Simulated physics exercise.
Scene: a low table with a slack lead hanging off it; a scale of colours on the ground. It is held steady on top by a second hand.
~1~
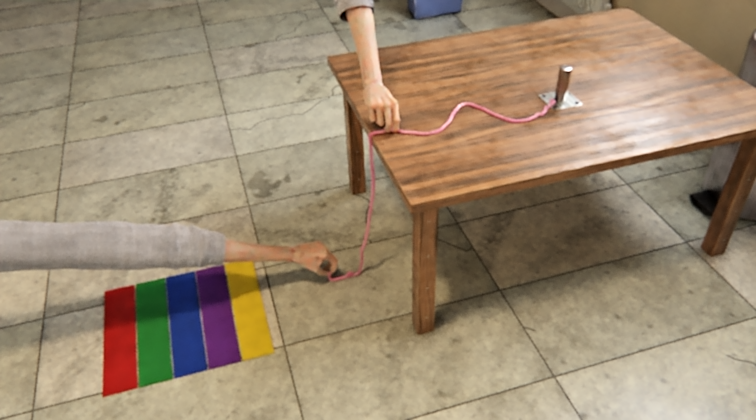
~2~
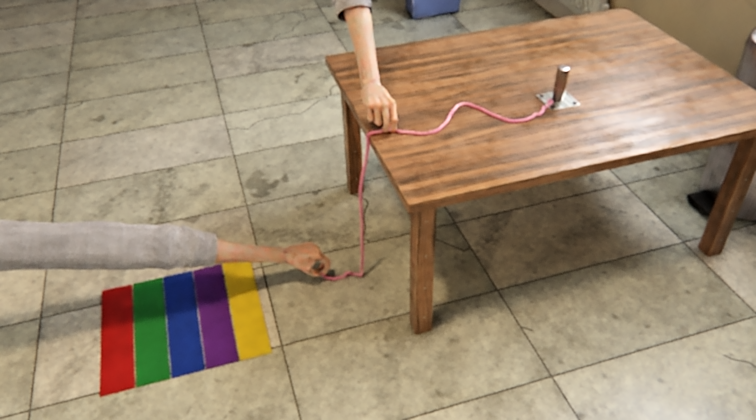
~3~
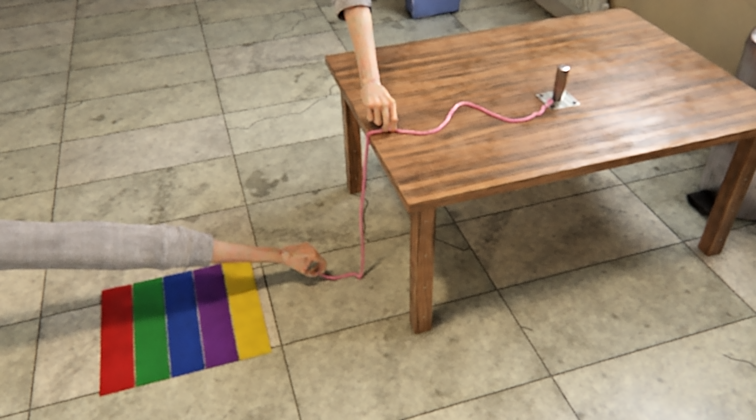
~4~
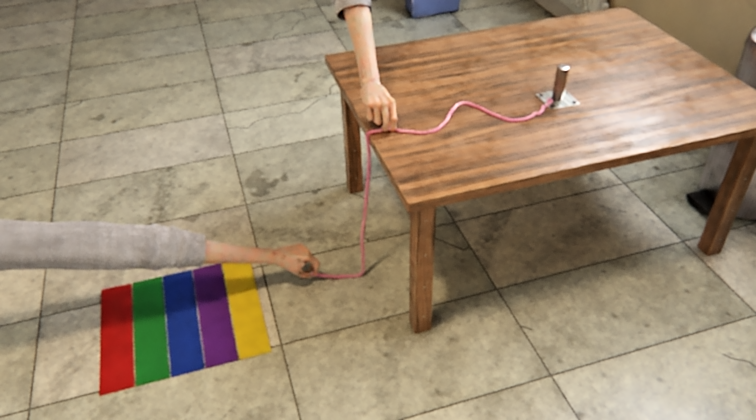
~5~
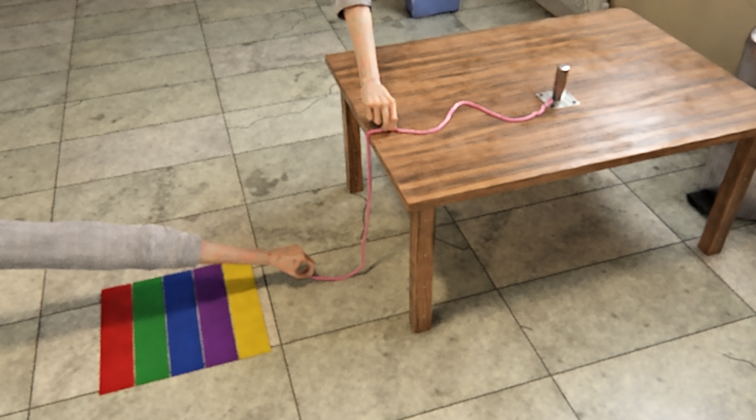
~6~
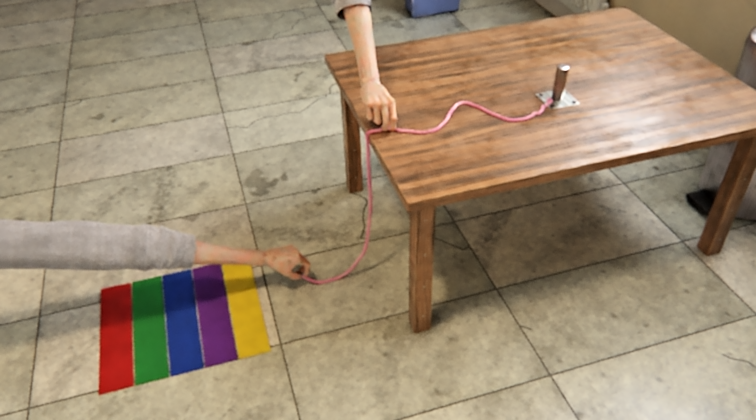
To begin with, one hand presses a pink cord to the edge of a wooden table while another holds its lower end near the floor, right of a striped colour mat. The lower hand then shifts slightly left, drawing the end closer to the yellow stripe, while the upper hand stays still.
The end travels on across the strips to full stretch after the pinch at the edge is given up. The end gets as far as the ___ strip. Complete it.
The end gets as far as the green strip.
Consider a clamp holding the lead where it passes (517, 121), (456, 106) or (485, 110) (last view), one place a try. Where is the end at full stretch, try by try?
First near (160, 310), then near (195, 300), then near (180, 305).
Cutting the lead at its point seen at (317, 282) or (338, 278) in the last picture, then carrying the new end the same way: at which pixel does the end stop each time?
In that order: (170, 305) and (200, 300).
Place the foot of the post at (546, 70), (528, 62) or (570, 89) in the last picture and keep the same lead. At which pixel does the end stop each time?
Near (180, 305); near (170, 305); near (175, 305).
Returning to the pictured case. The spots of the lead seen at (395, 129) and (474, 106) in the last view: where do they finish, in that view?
You'll find the first mark at (343, 152) and the second mark at (450, 118).
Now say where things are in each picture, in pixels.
In the first picture, end (329, 272); yellow (255, 337); purple (222, 346); blue (189, 354); green (155, 363); red (120, 371).
In the second picture, end (322, 273); lead through (535, 114) (472, 105) (428, 133) (367, 152) (361, 212) (362, 266).
In the third picture, end (318, 273).
In the fourth picture, end (312, 274); lead through (535, 114) (471, 105) (427, 133) (369, 151) (365, 210) (363, 265).
In the fifth picture, end (307, 275).
In the sixth picture, end (303, 276); lead through (534, 113) (471, 104) (427, 132) (368, 151) (370, 209) (356, 263).
Early on, end near (217, 296); over purple.
Midway, end near (174, 306); over blue.
At the end of the slack, end near (148, 312); over green. It halts on the green strip.
